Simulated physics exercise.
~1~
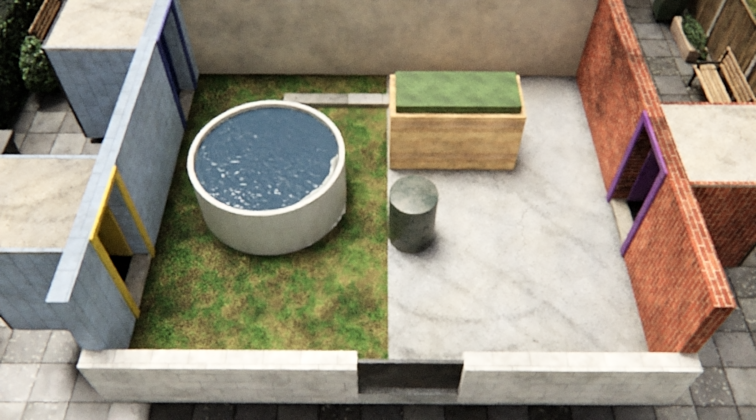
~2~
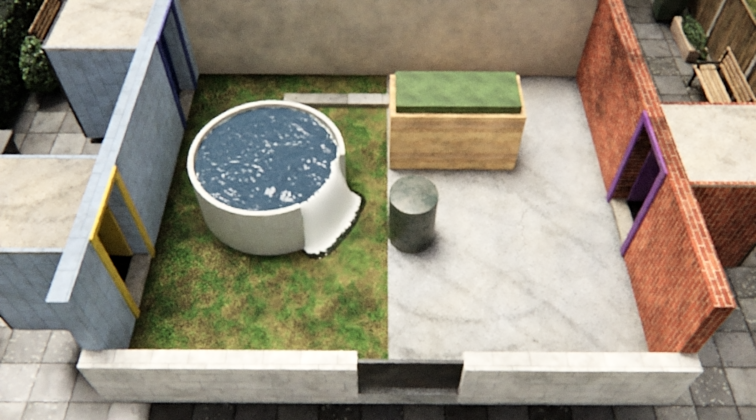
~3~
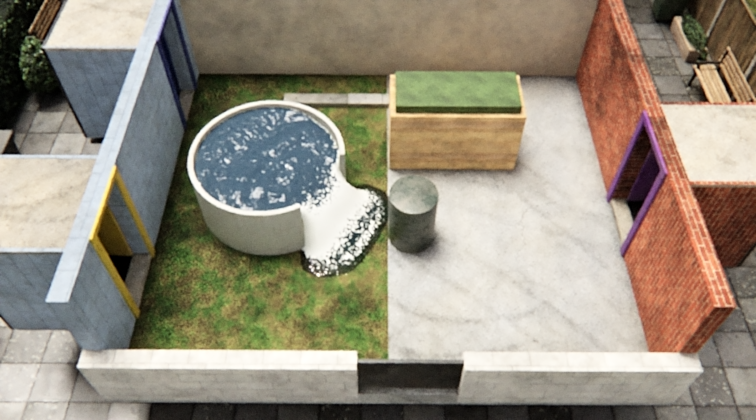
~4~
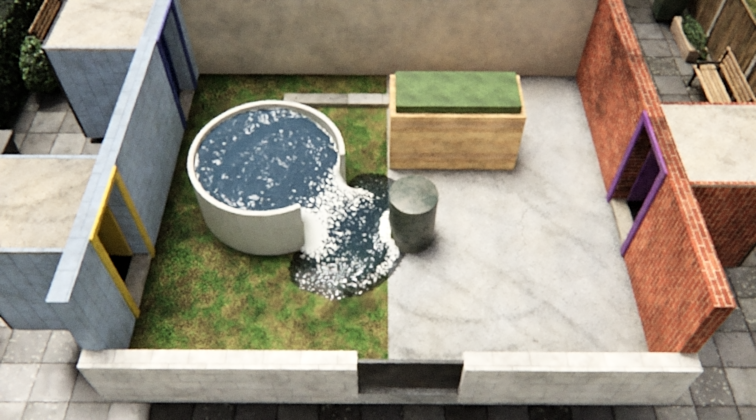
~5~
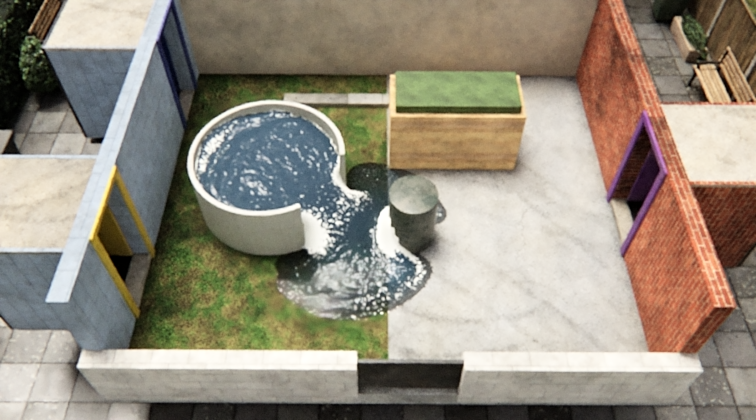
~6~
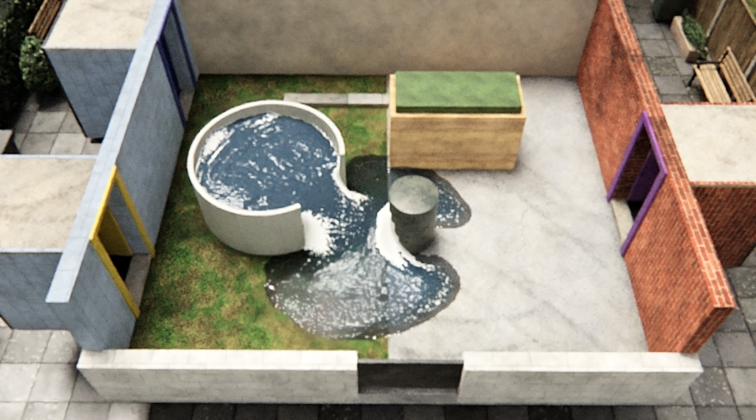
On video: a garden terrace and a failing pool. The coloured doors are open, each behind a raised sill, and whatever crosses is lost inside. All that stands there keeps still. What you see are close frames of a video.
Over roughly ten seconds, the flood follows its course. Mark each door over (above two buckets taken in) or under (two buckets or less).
Purple door: Over. Blue door: Under. Yellow door: Under.
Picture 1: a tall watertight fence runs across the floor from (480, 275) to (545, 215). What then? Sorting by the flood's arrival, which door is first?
My answer: The purple one.
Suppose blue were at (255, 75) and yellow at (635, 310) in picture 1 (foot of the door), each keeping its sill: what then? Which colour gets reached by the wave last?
Result: The blue one.
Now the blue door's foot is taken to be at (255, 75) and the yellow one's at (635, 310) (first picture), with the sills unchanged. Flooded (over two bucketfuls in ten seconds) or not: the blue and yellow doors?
I reckon the blue door admits less while the yellow door admits more.
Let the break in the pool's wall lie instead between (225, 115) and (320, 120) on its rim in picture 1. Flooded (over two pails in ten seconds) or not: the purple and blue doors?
So the purple door one doesn't reach it and the blue door one breaks the limit.
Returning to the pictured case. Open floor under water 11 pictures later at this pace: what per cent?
I'd estimate some 50 per cent.
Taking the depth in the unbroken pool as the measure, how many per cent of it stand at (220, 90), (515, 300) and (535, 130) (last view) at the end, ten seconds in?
Approx. values, in order: 6 %, 4 %, 12 %.
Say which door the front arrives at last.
Answer: The blue one.
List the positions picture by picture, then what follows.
The pool at (267, 157) is whole and still, in the first frame.
Water pours out at (330, 211) and has run to (354, 195), in the second frame.
The front is at (380, 195), out from the gap at (331, 212), in the third frame.
Water pours out at (331, 213) and has run to a hidden place, in the fourth frame.
The front is at (441, 213), out from the gap at (331, 213), in the fifth frame.
The front is at (451, 293), out from the gap at (331, 213), in the sixth frame.
A moment on, water covers 35 % of the floor; the purple door not reached, the blue door not reached, the yellow door not reached.
Next, water covers 50 % of the floor; the purple door wet at the sill, nothing in, the blue door not reached, the yellow door not reached.
Then, water covers 65 % of the floor; the purple door over two buckets in, the blue door not reached, the yellow door not reached.
Later, water covers 85 % of the floor; the purple door far over two buckets in, the blue door not reached, the yellow door wet at the sill, nothing in.
In the end, water covers 95 % of the floor; the purple door far over two buckets in, the blue door wet at the sill, nothing in, the yellow door wet at the sill, nothing in.
